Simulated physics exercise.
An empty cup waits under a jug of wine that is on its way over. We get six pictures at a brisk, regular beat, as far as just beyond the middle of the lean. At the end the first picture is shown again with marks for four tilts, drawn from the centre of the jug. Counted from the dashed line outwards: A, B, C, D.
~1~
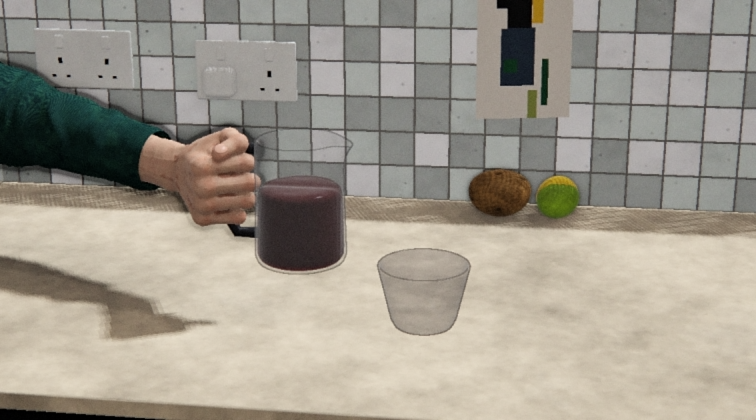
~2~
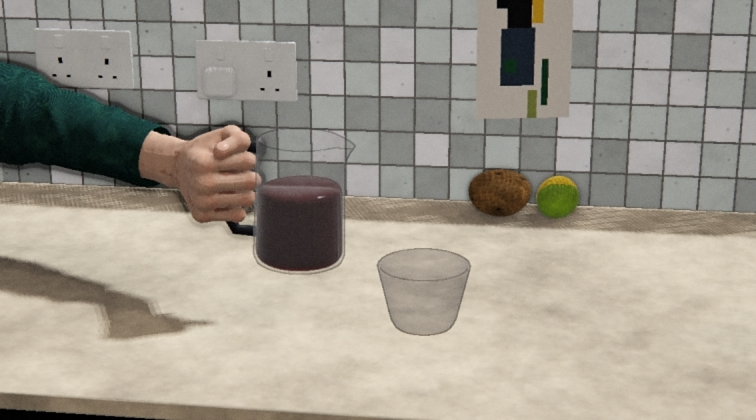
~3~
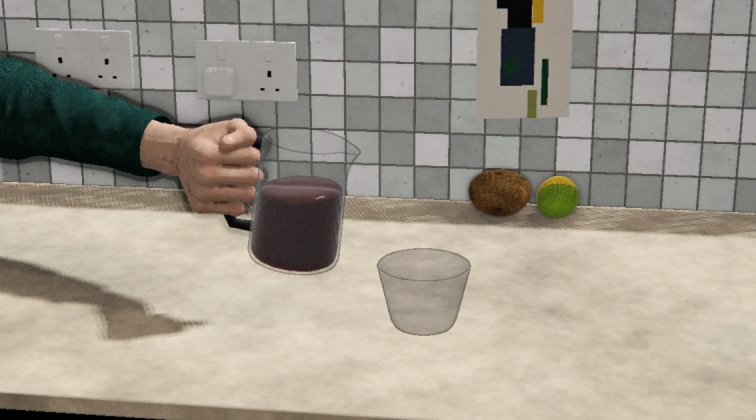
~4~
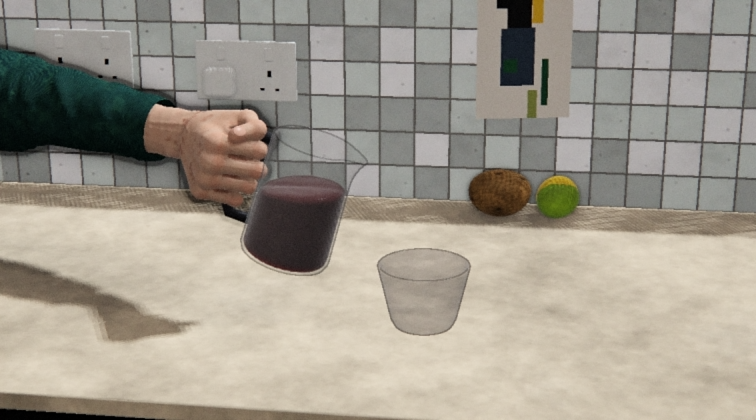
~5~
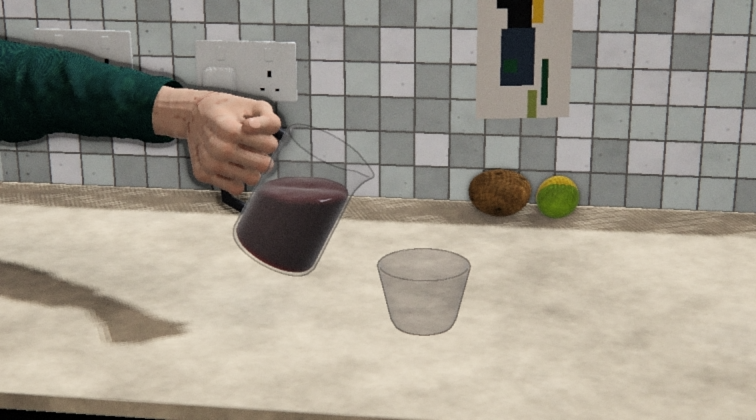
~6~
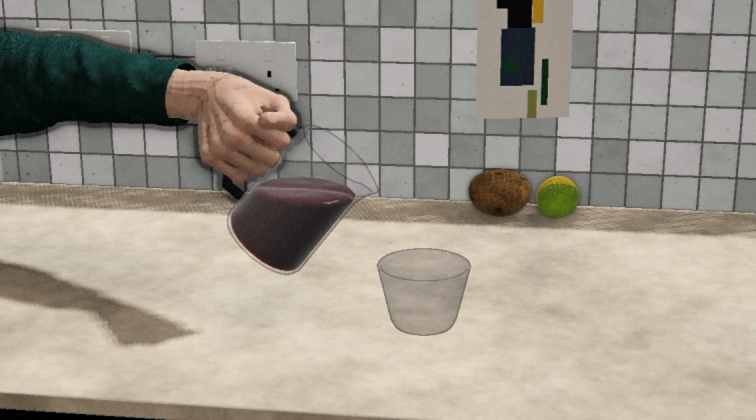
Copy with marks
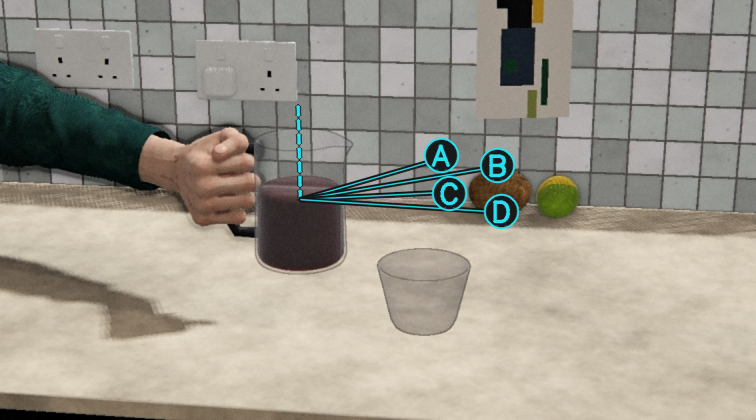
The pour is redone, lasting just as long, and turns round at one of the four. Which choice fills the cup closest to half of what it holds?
The best mark is A.
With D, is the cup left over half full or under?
Over half.
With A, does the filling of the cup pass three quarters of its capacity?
No, it does not.
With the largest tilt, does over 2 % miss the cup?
Yes, it does.
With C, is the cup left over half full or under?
Over half.
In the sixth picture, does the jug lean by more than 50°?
No.
On the marked copy, A at (426, 163); B at (480, 169); C at (432, 192); D at (484, 211).
If A is chosen, the cup ends with about 54 % of what it can hold.
If B is chosen, the cup ends with about 78 % of what it can hold.
If C is chosen, the cup ends with about 89 % of what it can hold; 9 % of the wine is spilt.
If D is chosen, the cup ends with about 94 % of what it can hold; 19 % of the wine is spilt.
